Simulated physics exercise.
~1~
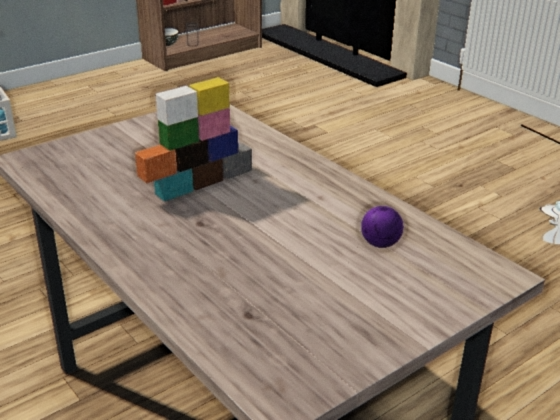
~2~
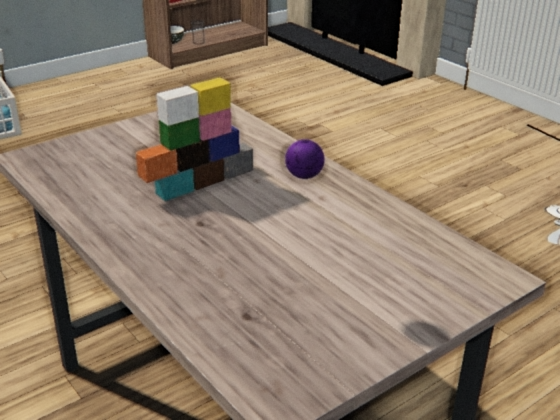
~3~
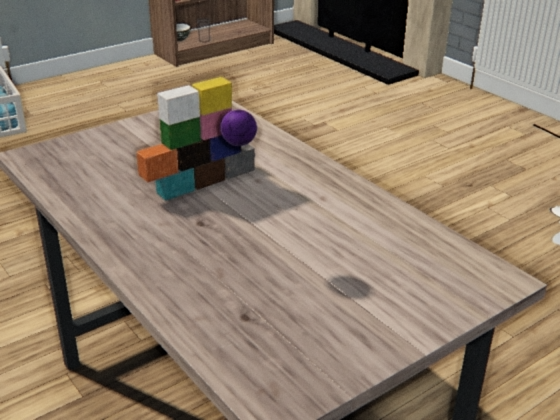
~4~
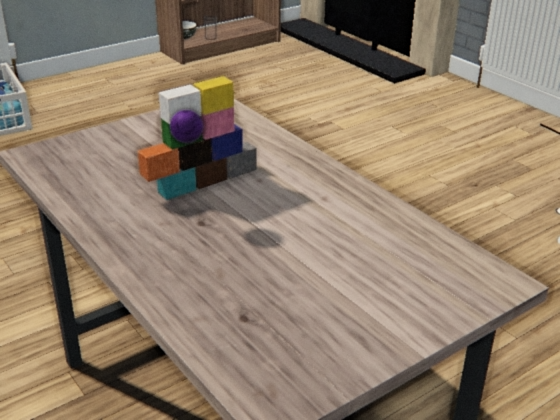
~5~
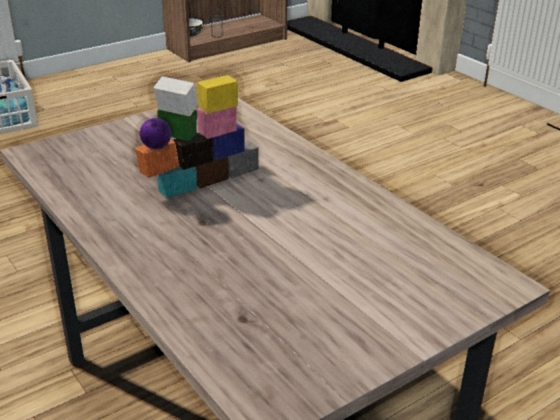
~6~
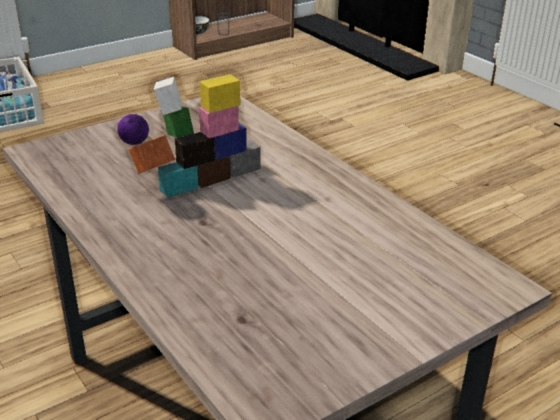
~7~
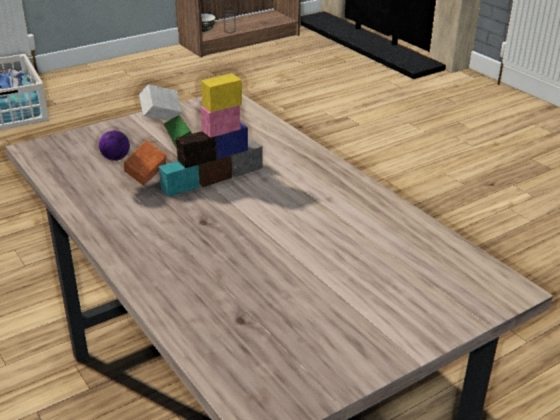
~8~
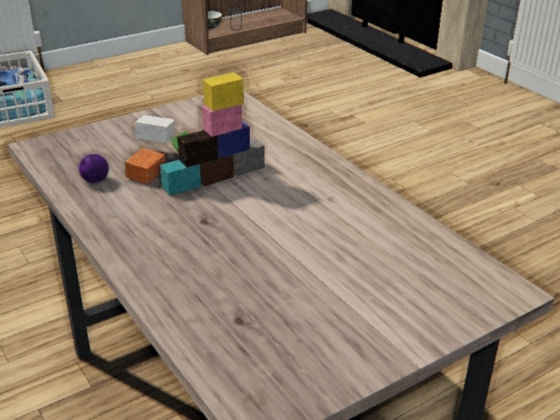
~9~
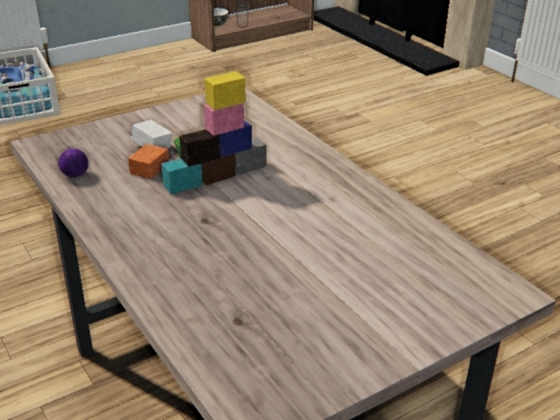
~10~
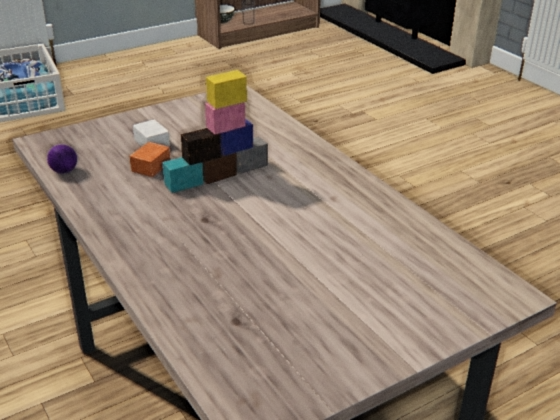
On a wooden table in a living room, a purple ball flew leftward into a stack of colourful blocks, knocking the white, green and orange ones over on the left side, then rolled toward the table's left edge while the remaining blocks stayed stacked.
